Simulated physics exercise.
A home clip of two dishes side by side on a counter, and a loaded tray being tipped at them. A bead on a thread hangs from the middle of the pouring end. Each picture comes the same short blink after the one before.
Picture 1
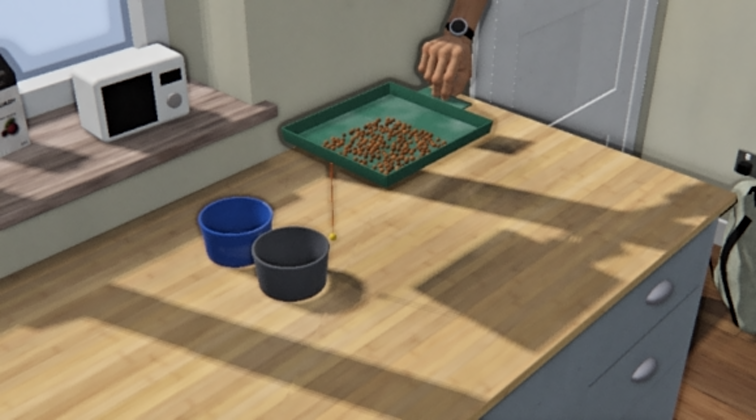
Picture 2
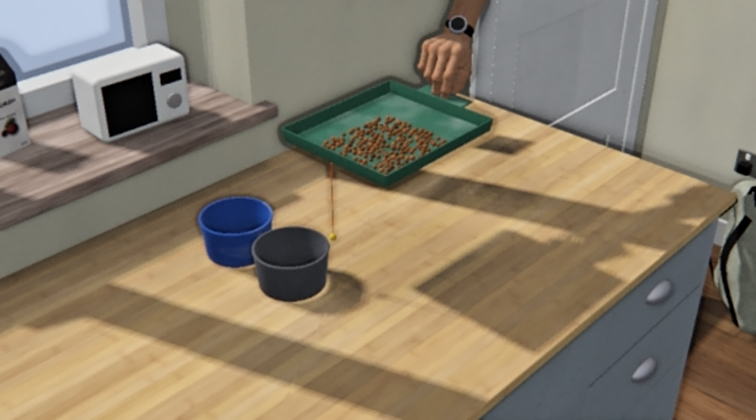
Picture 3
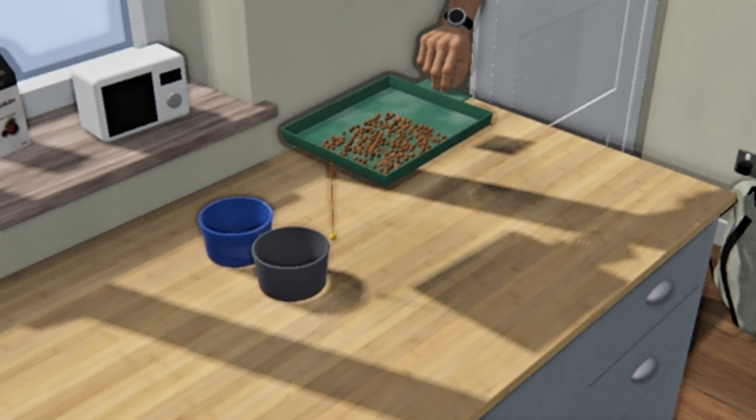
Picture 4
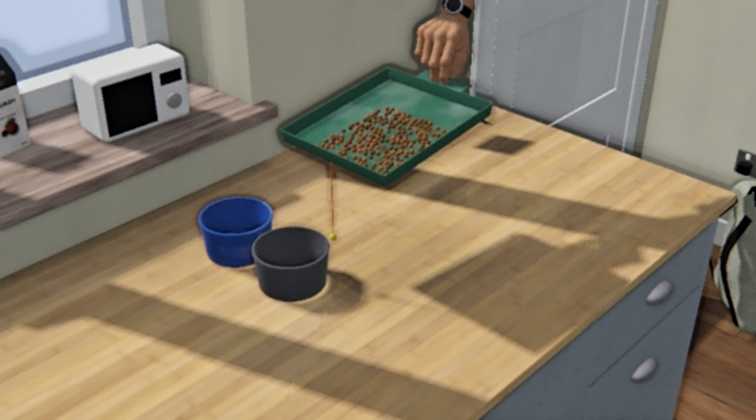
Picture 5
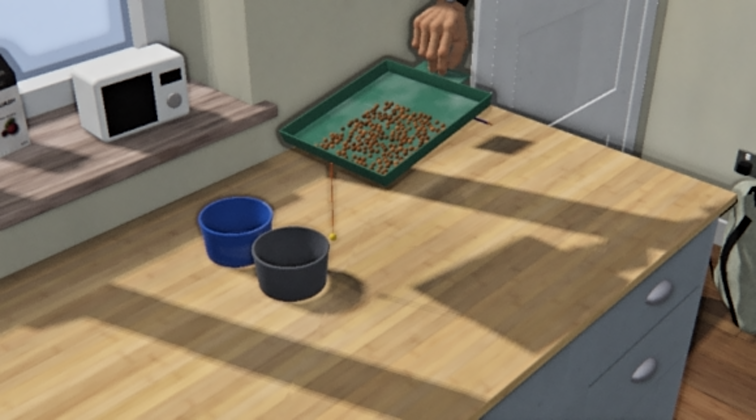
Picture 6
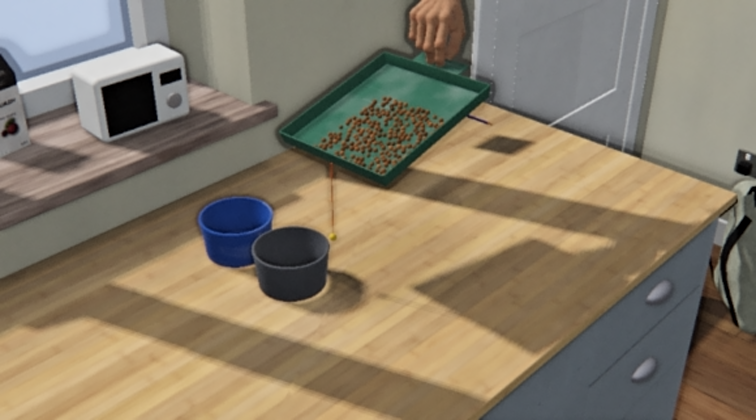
A hand gradually raises the back of a green tray of brown balls above two bowls.
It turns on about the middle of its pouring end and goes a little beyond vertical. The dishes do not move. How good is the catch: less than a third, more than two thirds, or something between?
They take between a third and two thirds between them.
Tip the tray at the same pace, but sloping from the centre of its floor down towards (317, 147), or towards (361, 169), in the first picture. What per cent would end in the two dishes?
Near 50 % and 0 %.
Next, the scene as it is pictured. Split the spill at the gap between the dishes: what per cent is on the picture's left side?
About 20 per cent.
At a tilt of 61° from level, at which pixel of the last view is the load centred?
Near (345, 147).
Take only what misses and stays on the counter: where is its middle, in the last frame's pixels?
Near (298, 319).
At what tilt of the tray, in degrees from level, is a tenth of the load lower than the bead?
Roughly 105°.
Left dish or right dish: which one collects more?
The winner is the right one.
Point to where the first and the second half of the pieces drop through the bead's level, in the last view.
First near (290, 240), later near (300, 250).
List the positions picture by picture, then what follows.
The first frame shows corners of the pouring end near (284, 128) and (386, 174), level; middle of the load near (388, 147), cereal balls; left dish near (209, 243); right dish near (263, 277); bead on its thread near (333, 237).
The second frame shows corners of the pouring end near (284, 128) and (386, 174), level; middle of the load near (388, 146).
The third frame shows corners of the pouring end near (284, 129) and (385, 174), tipped barely, level across its low end; middle of the load near (387, 144).
The fourth frame shows corners of the pouring end near (283, 129) and (385, 174), tipped a little, level across its low end; middle of the load near (387, 141).
The fifth frame shows corners of the pouring end near (282, 130) and (384, 174), tipped a little, level across its low end; middle of the load near (386, 137).
The sixth frame shows corners of the pouring end near (282, 131) and (383, 174), tipped clearly, level across its low end; middle of the load near (384, 135); left dish near (209, 243); right dish near (263, 277).
Shortly afterwards, tray tipped steeply; the whole lot on the tray.
Next, tray tipped past a quarter turn; the bulk on the tray; only a few in the right dish; only a few outside both; a little in the air.
Some moments later, tray tipped past a quarter turn; near half in the right dish; only a few in the left dish; near half outside both.
In the end, tray tipped past a quarter turn; near half in the right dish; only a few in the left dish; near half outside both.
